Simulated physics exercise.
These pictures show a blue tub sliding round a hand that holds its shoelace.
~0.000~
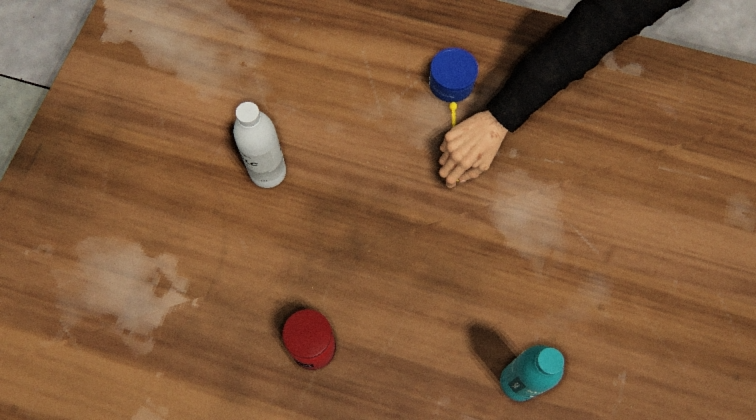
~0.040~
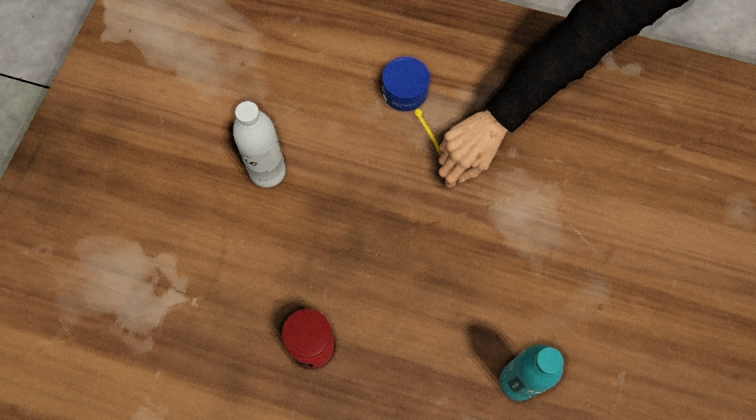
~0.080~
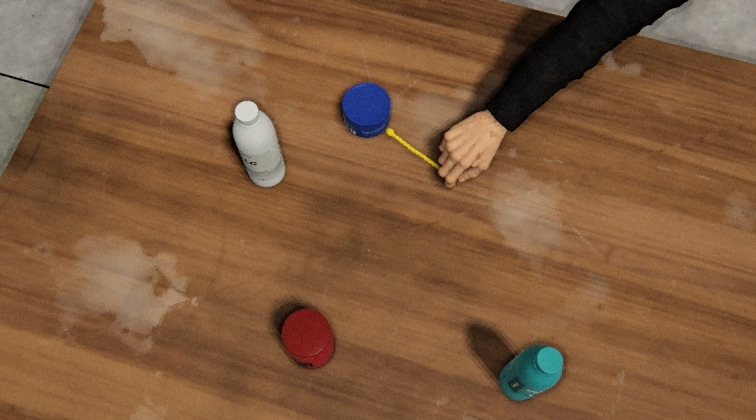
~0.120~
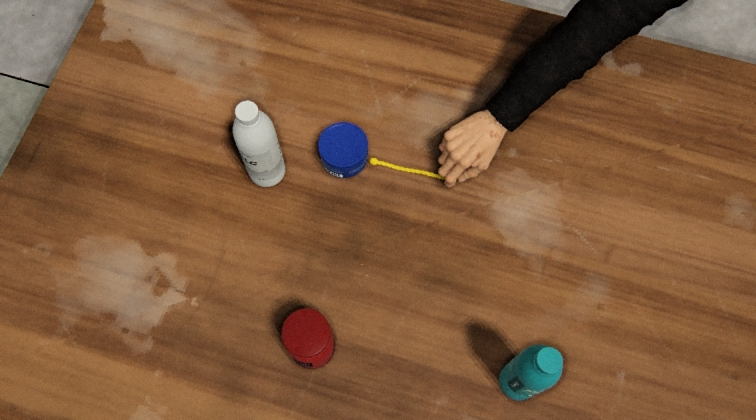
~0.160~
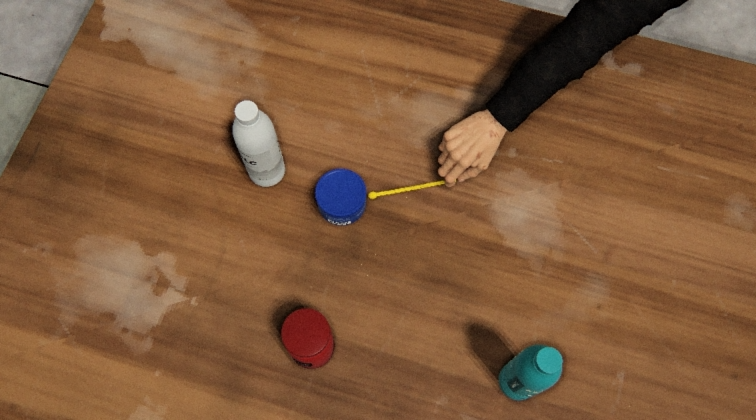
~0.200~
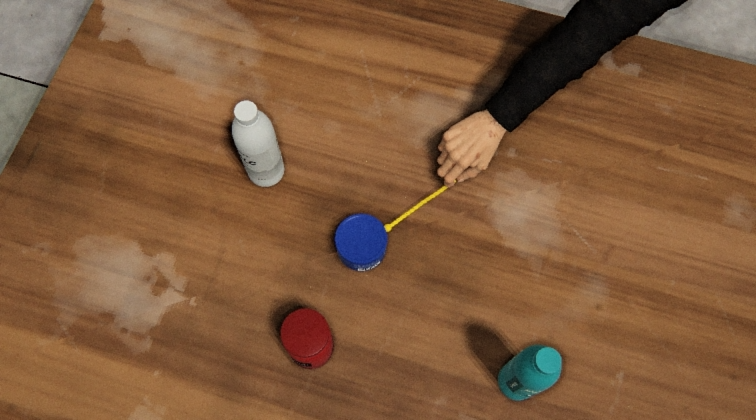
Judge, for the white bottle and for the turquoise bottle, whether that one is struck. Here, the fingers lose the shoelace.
The white bottle is not struck; the turquoise bottle is struck.
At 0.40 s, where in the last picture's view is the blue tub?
It is somewhere near (502, 385).
By 0.28 s, tub near (437, 316).
By 0.40 s, tub near (502, 385); turquoise bottle pushed aside.
When it is over, tub near (514, 414); turquoise bottle knocked over. The white bottle stays untouched and the turquoise bottle gets hit.
